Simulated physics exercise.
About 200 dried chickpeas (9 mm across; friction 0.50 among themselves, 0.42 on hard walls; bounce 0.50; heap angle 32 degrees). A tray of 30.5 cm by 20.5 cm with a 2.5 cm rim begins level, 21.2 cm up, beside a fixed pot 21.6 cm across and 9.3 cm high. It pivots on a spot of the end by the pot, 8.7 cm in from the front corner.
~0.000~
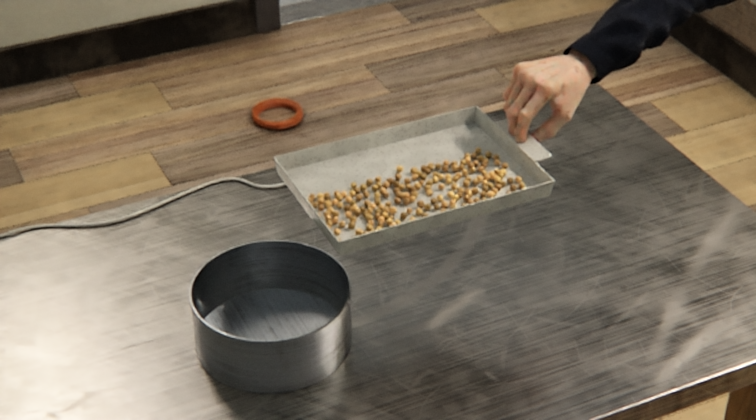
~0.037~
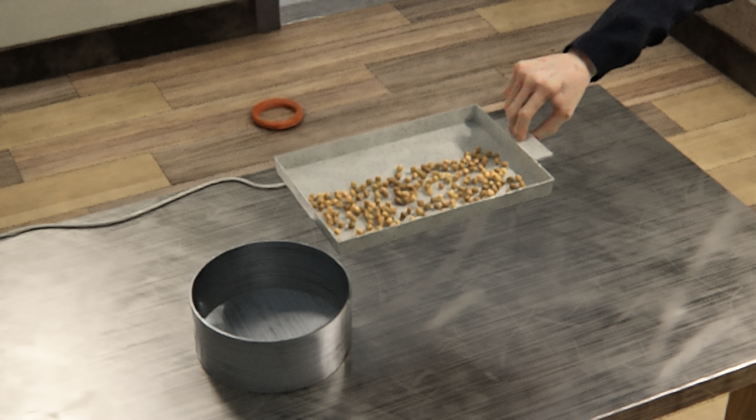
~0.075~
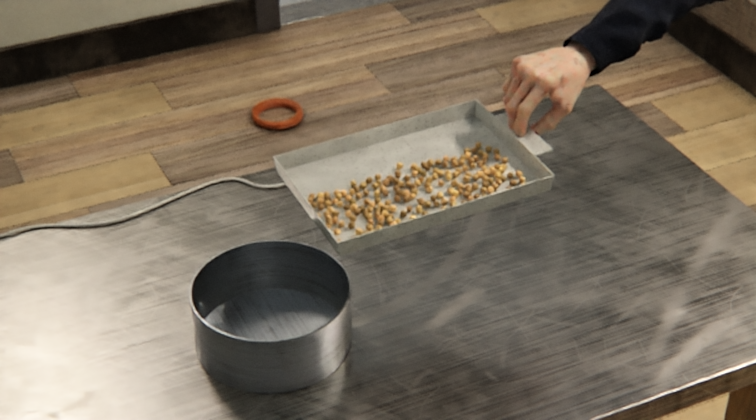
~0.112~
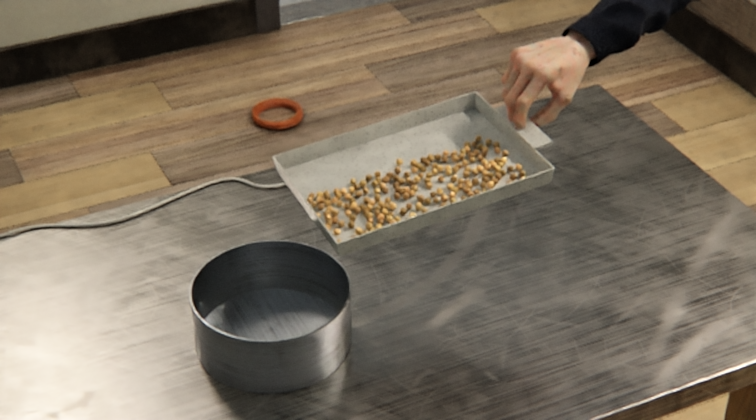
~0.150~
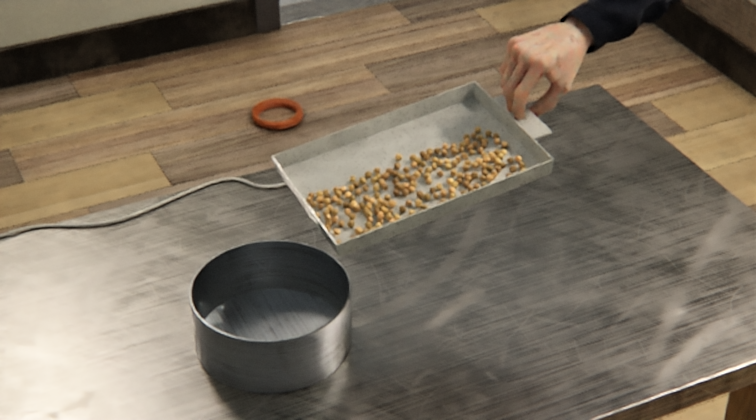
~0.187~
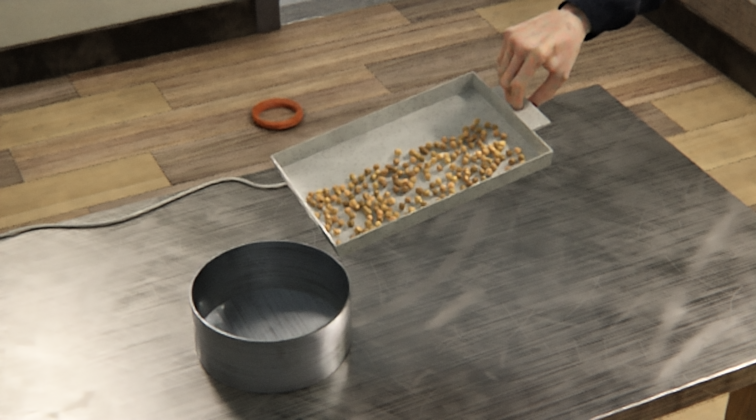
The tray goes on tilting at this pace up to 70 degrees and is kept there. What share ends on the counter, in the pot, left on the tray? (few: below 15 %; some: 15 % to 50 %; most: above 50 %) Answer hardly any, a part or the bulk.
Counter hardly any, pot hardly any, tray the bulk.
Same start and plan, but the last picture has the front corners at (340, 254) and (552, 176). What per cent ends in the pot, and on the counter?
Pot 0, counter 0.
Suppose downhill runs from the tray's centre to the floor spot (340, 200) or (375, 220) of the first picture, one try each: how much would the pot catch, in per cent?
Some 10 and 0 per cent.
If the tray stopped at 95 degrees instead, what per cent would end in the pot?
In that case some 60 per cent.
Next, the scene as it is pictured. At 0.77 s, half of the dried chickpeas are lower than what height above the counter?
About 24 cm.
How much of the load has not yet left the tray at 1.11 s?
About 90 per cent.
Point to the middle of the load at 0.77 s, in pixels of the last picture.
Near (337, 211).
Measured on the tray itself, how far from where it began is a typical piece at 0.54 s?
Roughly 6 cm.
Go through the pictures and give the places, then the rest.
In the first frame, tray tilt 0 degrees, front corners at (340, 239) and (551, 180); middle of the pieces at (414, 195); pot at (271, 288).
In the second frame, tray tilt 0 degrees, front corners at (340, 240) and (551, 179); middle of the pieces at (414, 194).
In the third frame, tray tilt 2 degrees, front corners at (339, 240) and (551, 174); middle of the pieces at (414, 192).
In the fourth frame, tray tilt 4 degrees, front corners at (339, 241) and (551, 167), lowest corner left front; middle of the pieces at (414, 189).
In the fifth frame, tray tilt 7 degrees, front corners at (338, 242) and (550, 159), lowest corner left front; middle of the pieces at (413, 184).
In the sixth frame, tray tilt 11 degrees, front corners at (337, 243) and (549, 150), lowest corner left front; middle of the pieces at (413, 180); pot at (271, 288). The tray's pace is about 85 degrees a second.
After 0.54 s, tilt 40 degrees; the tray holds 100 %, the pot 0 %.
After 0.77 s, tilt 59 degrees; the tray holds 100 %, the pot 0 %.
After 1.11 s, tilt 70 degrees; the tray holds 90 %, the pot 5 %.
In the end, at 1.8 s, counter 5 %, pot 5 %, tray 85 %.
